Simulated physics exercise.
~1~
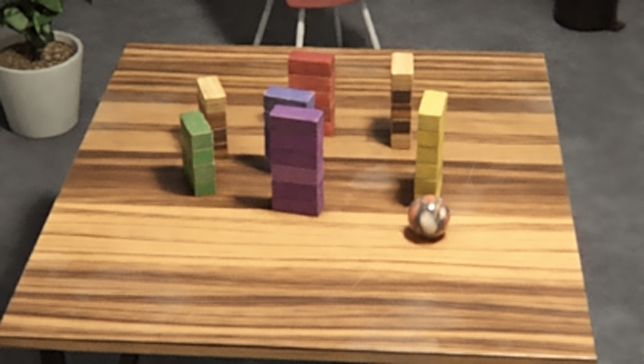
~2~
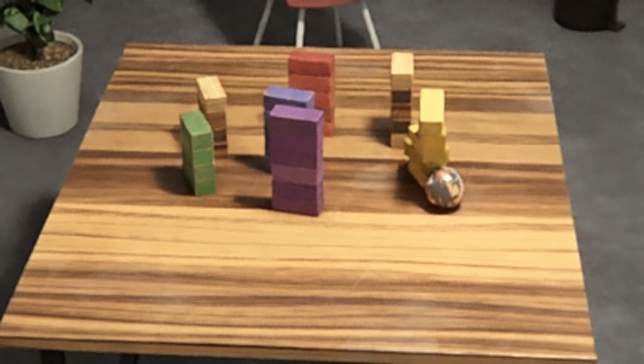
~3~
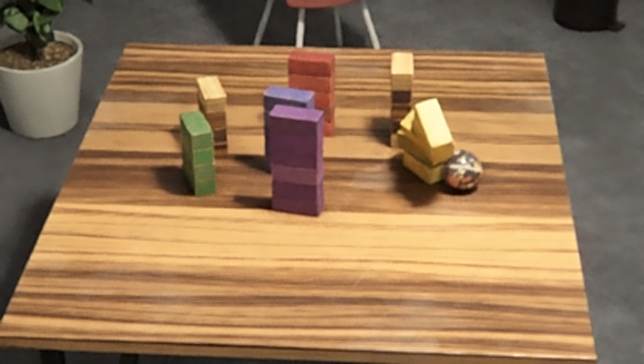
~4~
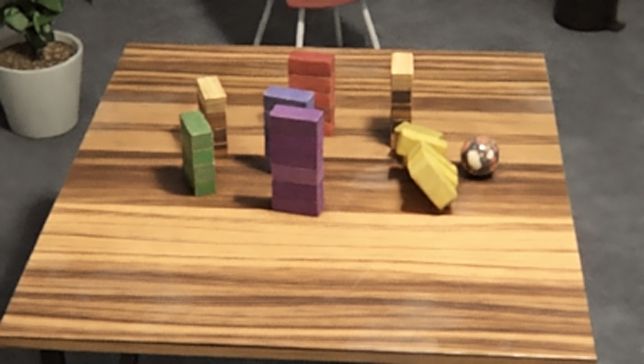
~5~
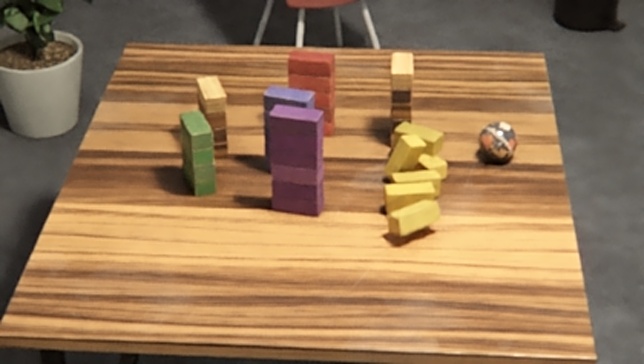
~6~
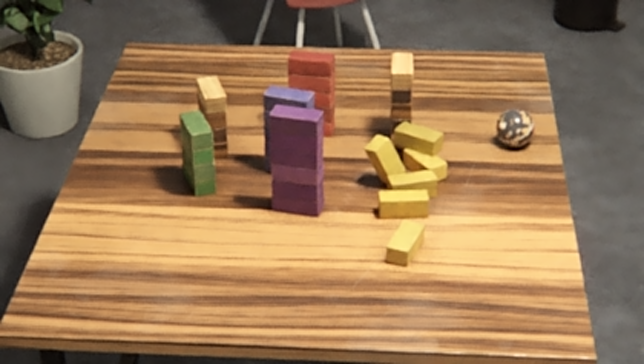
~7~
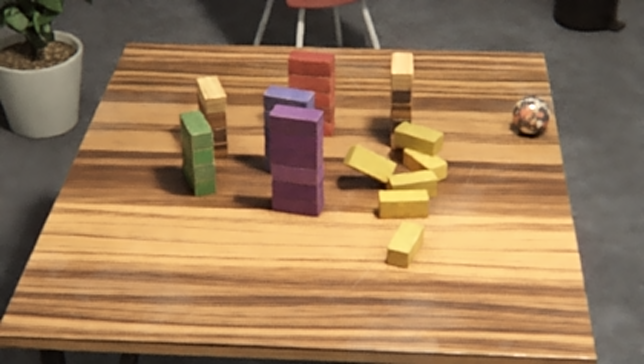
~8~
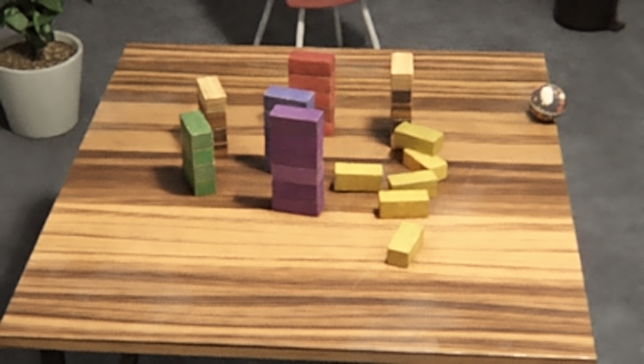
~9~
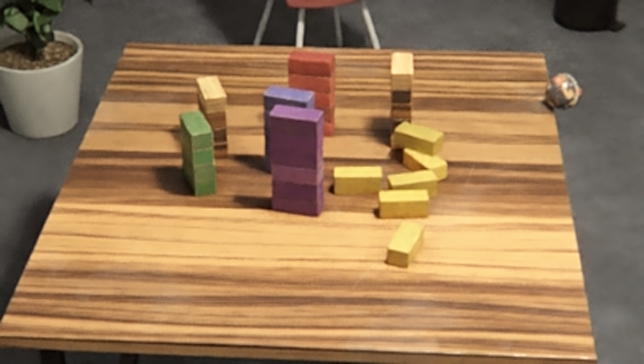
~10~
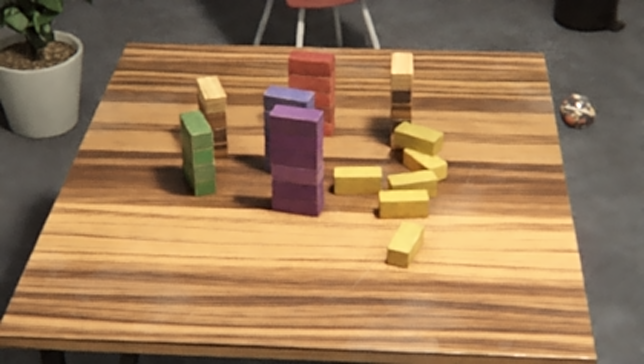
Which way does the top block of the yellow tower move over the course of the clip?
It moves down, falling toward the near side of the table and coming to rest below where the tower stood.
